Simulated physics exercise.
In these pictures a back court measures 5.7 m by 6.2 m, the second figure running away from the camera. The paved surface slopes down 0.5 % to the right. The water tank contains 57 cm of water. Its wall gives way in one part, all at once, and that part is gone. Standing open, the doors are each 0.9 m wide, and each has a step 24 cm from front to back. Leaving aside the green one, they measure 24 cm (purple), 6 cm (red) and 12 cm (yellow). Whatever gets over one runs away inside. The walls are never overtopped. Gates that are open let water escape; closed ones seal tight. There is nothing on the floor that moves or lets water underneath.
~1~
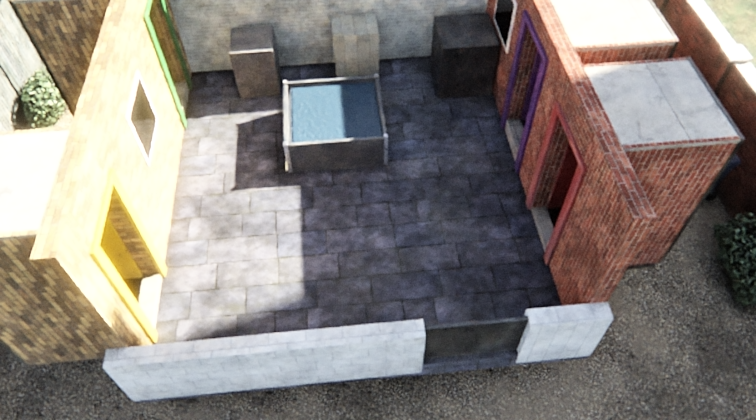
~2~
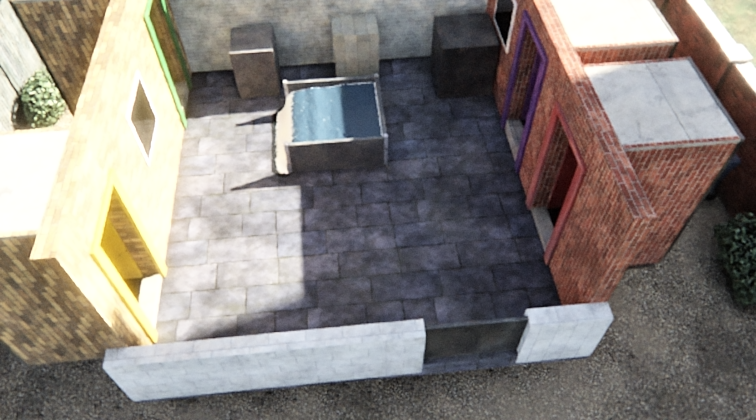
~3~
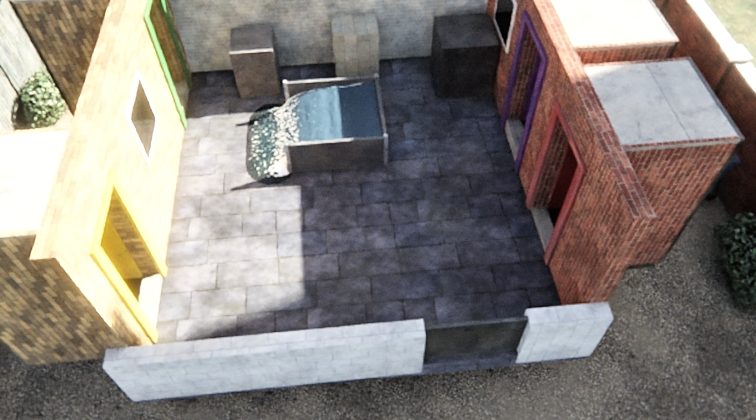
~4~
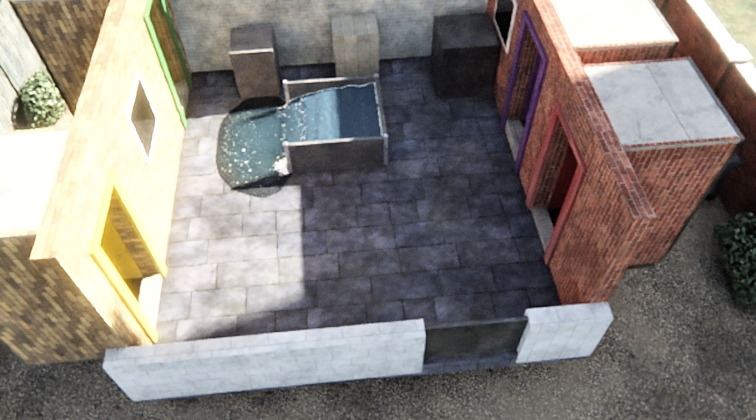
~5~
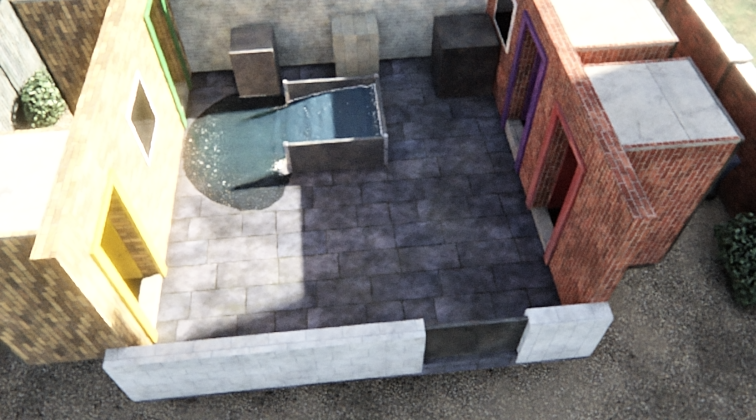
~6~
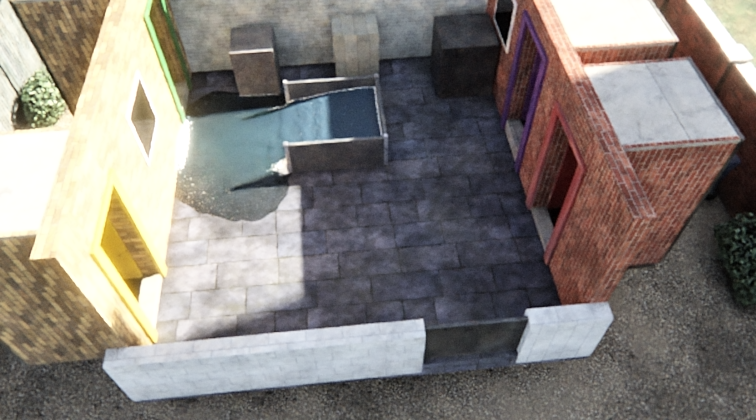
The clip opens on a paved courtyard with still water in a raised tank between a yellow wall and a red brick one. The tank's left side gives way, and water pours out leftward, foaming across the paving, then widens into a dark pool beside the yellow wall and spreads toward the viewer.
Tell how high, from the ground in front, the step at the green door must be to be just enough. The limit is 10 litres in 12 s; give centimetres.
It must be about 21 cm high.
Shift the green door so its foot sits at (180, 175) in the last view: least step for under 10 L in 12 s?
You'd want it roughly 25 cm high.
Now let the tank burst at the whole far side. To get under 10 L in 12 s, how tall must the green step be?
A height of around 7.5 cm.
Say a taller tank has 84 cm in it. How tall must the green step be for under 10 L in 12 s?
Then a height close to 33 cm.
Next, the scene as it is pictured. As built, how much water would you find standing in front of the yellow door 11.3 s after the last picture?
It works out to about 4.0 centimetres deep.
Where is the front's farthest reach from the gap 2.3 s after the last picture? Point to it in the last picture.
Close to pixel (150, 373).
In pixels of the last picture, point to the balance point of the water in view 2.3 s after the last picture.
My guess is close to (244, 159).
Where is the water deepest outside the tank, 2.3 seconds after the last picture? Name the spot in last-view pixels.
Look close to (229, 78).
Then, 0.7 s after the last picture water covers 20 % of the floor, deepest (34 cm) near (182, 147); 25 cm at the green door, 0 litres in over its 22 cm step.
Then, 2.3 s after the last picture water covers 35 % of the floor, deepest (26 cm) near (229, 78); 16 cm at the green door, 6 litres in over its 22 cm step.
Then, 11.3 s after the last picture water covers 95 % of the floor, deepest (8 cm) near (493, 110); 5 cm at the green door, 6 litres in over its 22 cm step.
At the green door as built, the water peaked near 26 cm, 0.9 s after the last picture.
Run again over the same 12 s with other heights there, 17 litres in over 19 cm, 6 litres over 22.5 cm. The limit of 10 litres is kept from about 21 cm up.
